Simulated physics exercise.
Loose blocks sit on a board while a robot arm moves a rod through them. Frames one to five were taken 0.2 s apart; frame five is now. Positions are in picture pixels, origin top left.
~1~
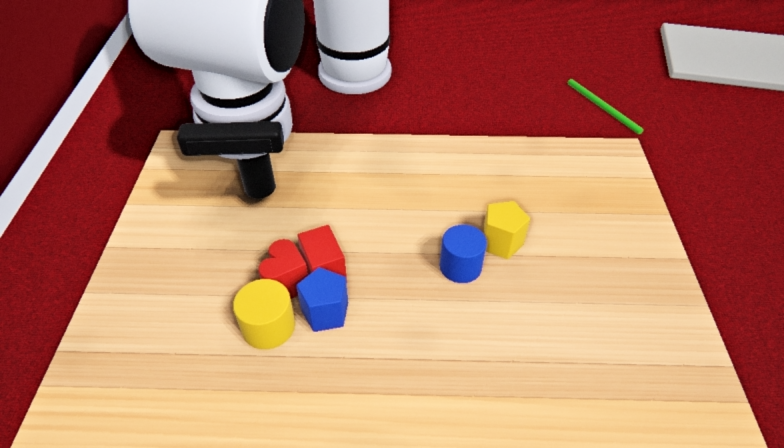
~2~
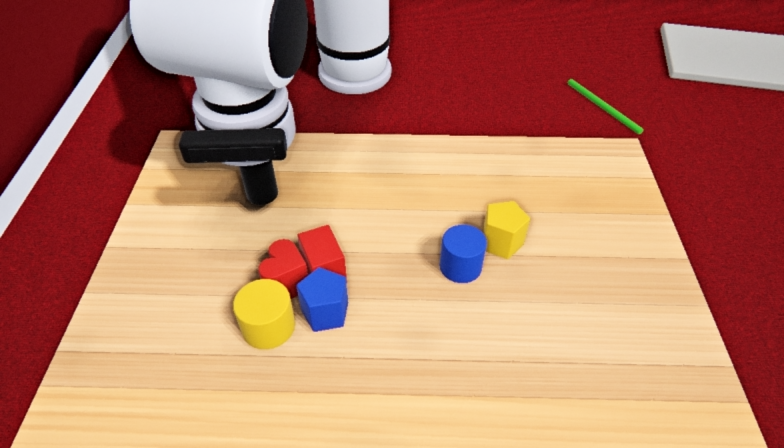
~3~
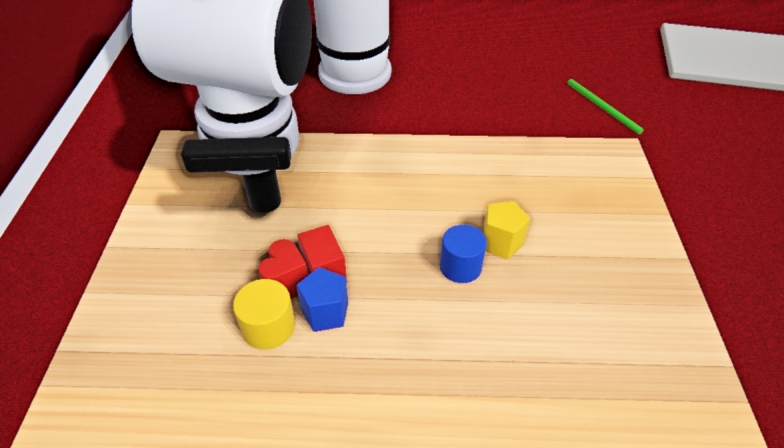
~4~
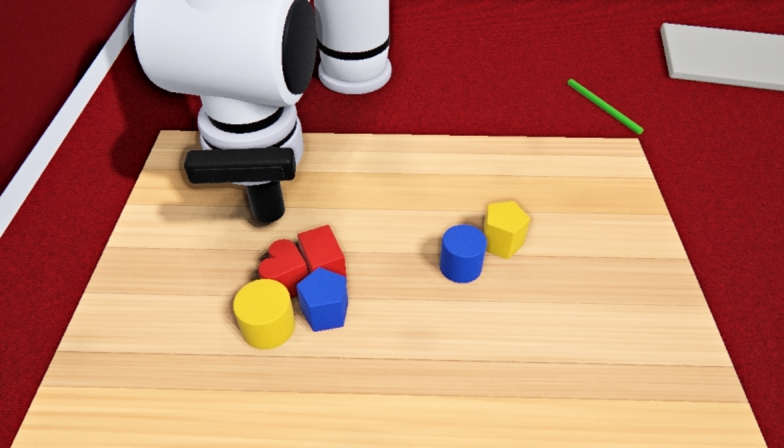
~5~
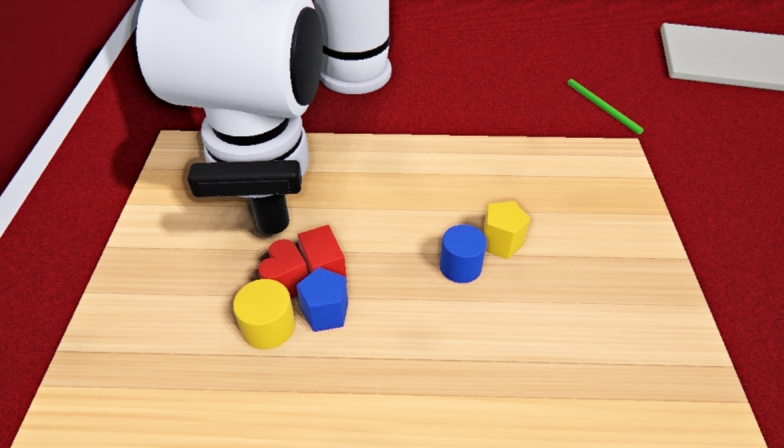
A white robot arm with a black rod reaches over the upper left of a pale wooden board on a red surface, seen from above at a steady angle. Below it sit a red heart, a red block, a blue pentagon and a yellow cylinder, with a blue cylinder and yellow pentagon to the right. The arm slowly moves the rod down and slightly right, closer to the red pieces, while every block stays still.
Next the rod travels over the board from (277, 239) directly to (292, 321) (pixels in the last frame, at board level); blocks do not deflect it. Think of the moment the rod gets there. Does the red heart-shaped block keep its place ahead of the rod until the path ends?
I'd say yes.
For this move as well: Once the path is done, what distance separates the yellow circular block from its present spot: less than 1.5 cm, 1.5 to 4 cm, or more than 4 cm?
Shift: Over 4 cm.
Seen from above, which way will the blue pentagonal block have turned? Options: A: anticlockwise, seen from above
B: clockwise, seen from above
Answer: A.
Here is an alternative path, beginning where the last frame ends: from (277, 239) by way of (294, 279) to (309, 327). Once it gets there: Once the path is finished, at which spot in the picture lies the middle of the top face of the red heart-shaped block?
In the picture, it is at (271, 326).
The first path, step by step. One third of the way, rod at (278, 248); yellow circular block at (259, 310); red heart-shaped block at (285, 269).
Two thirds of the way, rod at (283, 276); yellow circular block at (253, 327); red heart-shaped block at (292, 293), turned 45° clockwise; blue pentagonal block at (333, 303), turned 35° anticlockwise.
At the end, rod at (288, 305); yellow circular block at (249, 347); red heart-shaped block at (303, 320), turned 40° clockwise; red rectangular block unmoved; blue pentagonal block at (349, 314), turned 45° anticlockwise.
